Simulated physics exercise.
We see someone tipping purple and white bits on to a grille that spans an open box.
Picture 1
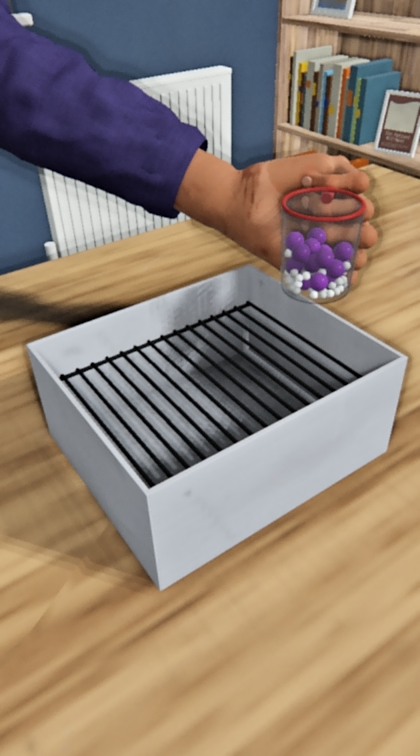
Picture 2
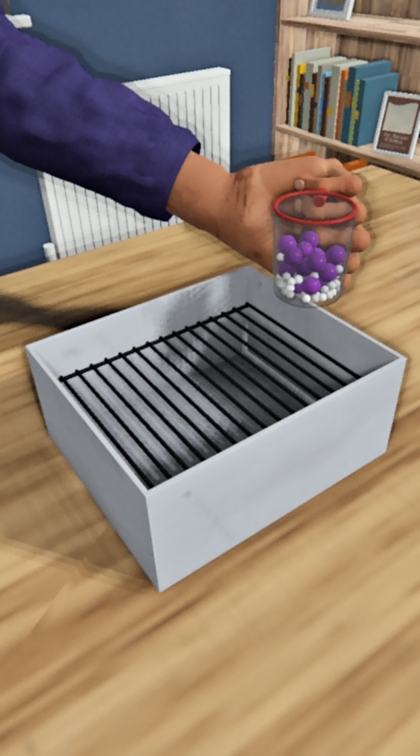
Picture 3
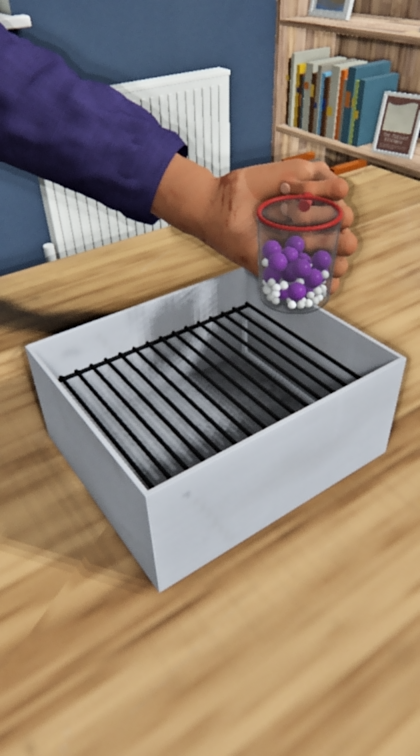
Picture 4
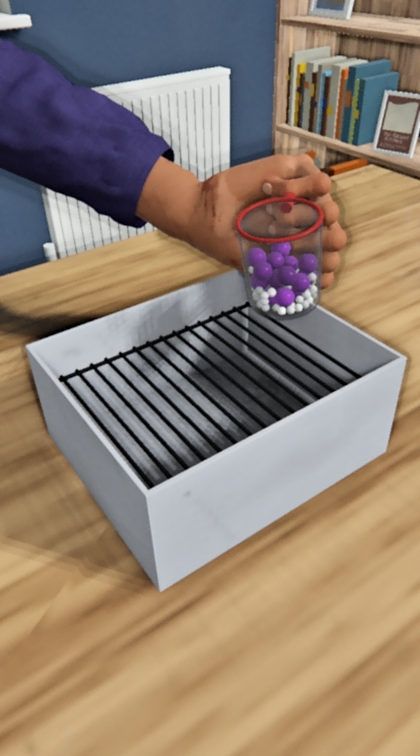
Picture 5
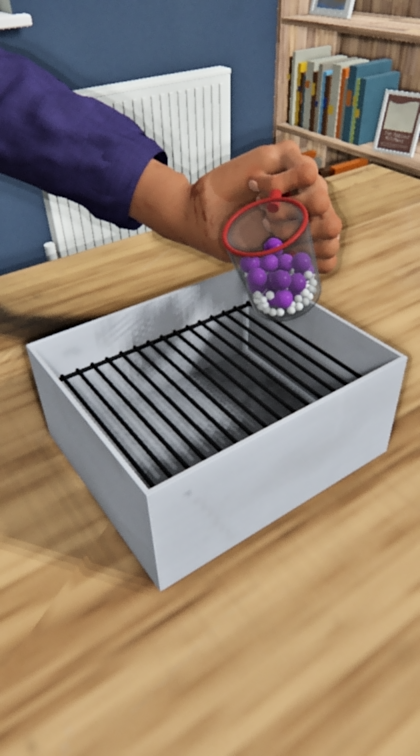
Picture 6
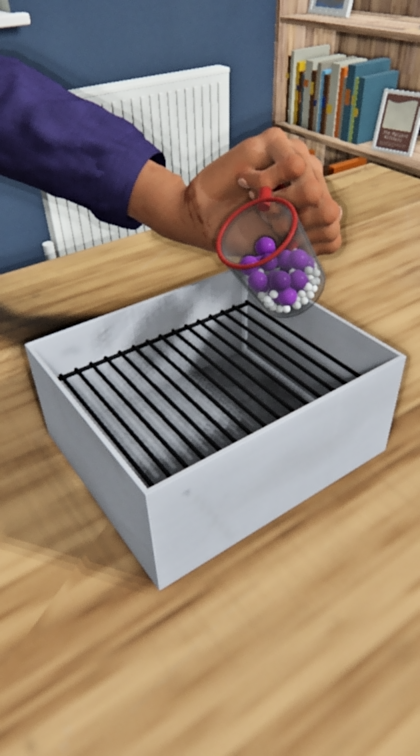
A hand in a purple sleeve holds a clear, red-rimmed cup above an open grey box on a wooden table, seen from above at an angle, with a white radiator and bookshelf behind. Large purple balls and smaller white ones fill the cup's lower part, and dark parallel wires span the box. The cup drifts left, then leans left as the balls shift inside, while the view stays still.
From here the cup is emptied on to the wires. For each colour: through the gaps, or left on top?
In the end the purple ones get caught above, and the white ones end up below.
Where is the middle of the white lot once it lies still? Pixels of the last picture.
At about (211, 454).
Then, 0.35 s past the last view, purple ones, all in the cup; white ones, all in the cup.
Then, 0.72 s past the last view, purple ones, nearly all in the cup, a small part on or over the wires; white ones, all in the cup.
Then, 1.16 s past the last view, purple ones, all on or over the wires; white ones, about half on or over the wires, about half under the rack.
Finally, purple ones, all on the wires, none under the rack; white ones, all under the rack.
